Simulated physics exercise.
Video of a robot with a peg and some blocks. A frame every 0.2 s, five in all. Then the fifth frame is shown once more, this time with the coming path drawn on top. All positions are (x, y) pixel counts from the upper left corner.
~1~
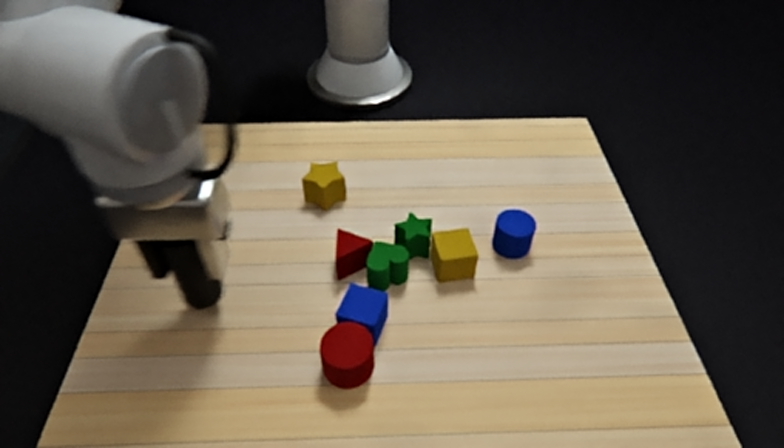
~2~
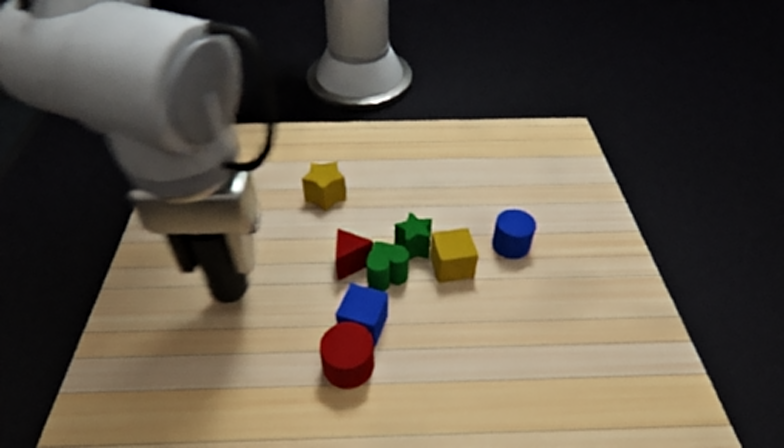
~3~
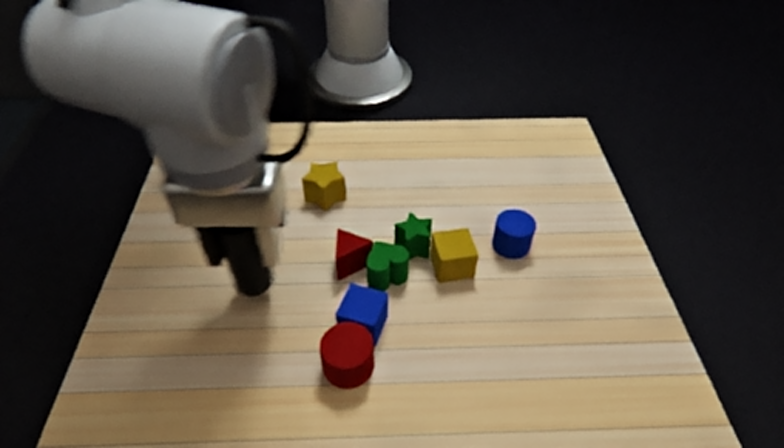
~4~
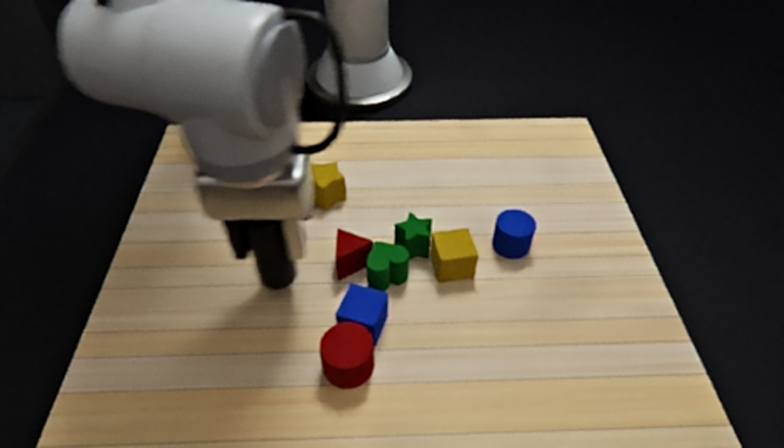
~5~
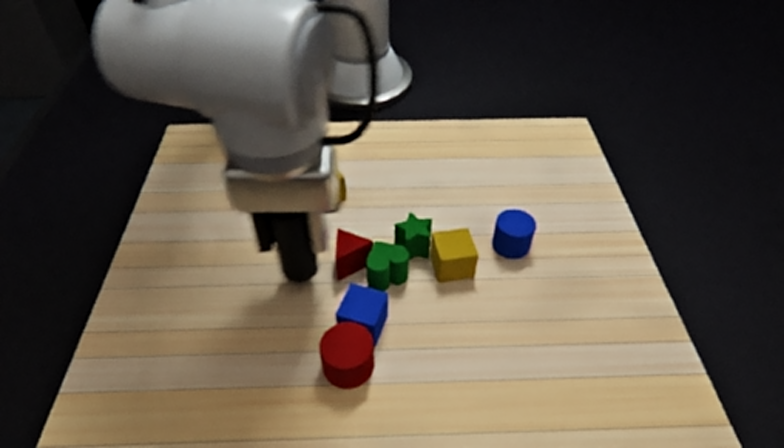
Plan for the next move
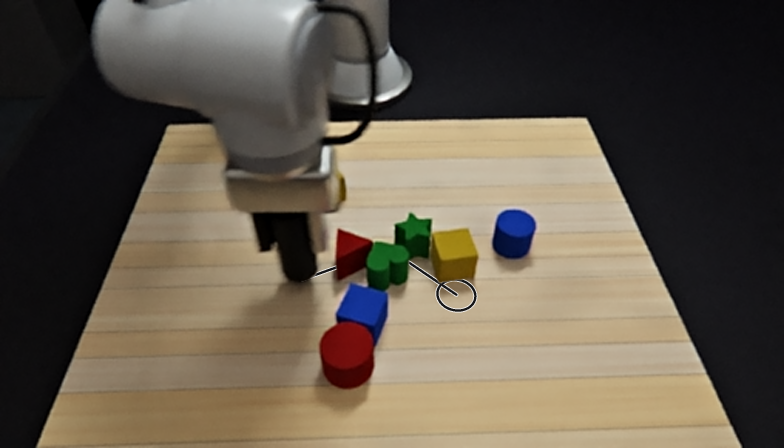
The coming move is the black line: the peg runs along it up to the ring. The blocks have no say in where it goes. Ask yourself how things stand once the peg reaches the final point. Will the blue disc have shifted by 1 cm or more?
Going by the path, no.
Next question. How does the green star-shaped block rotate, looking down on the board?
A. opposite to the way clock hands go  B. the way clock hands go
B (the way clock hands go)
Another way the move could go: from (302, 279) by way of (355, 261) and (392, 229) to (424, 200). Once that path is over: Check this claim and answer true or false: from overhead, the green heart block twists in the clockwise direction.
True - the claim holds.
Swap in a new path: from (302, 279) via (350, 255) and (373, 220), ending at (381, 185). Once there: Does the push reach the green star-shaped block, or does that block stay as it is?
By the end it has moved.
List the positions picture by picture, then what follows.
In the first frame, tip of the peg (204, 293), middles of tops, red triangle (349, 242), green heart block (386, 255), green star-shaped block (415, 226), yellow four-sided block (455, 243), blue disc (517, 222).
In the second frame, peg (230, 288), nothing pushed.
In the third frame, peg (254, 281), nothing pushed.
In the fourth frame, peg (278, 275), nothing pushed.
In the fifth frame, peg (300, 268), red triangle (349, 242), green heart block (386, 255), green star-shaped block (415, 226), yellow four-sided block (455, 243), blue disc (517, 222).
The line goes from (302, 279) through (357, 260) and (410, 263) to (456, 295).
What follows on the original path. One third of the way, peg (358, 248); red triangle (387, 230); green heart block (393, 255), turned 30° clockwise; green star-shaped block (421, 223), turned 15° clockwise.
Two thirds of the way, peg (412, 252); red triangle (412, 214), turned 55° anticlockwise; green heart block (411, 270), turned 80° clockwise; green star-shaped block (443, 217), turned 80° clockwise; yellow four-sided block (458, 244).
At the end, peg (458, 283); red triangle (412, 214), turned 55° anticlockwise; green heart block (415, 282), turned 110° clockwise; green star-shaped block (443, 217), turned 80° clockwise; yellow four-sided block (478, 246), turned 30° anticlockwise; blue disc unmoved.
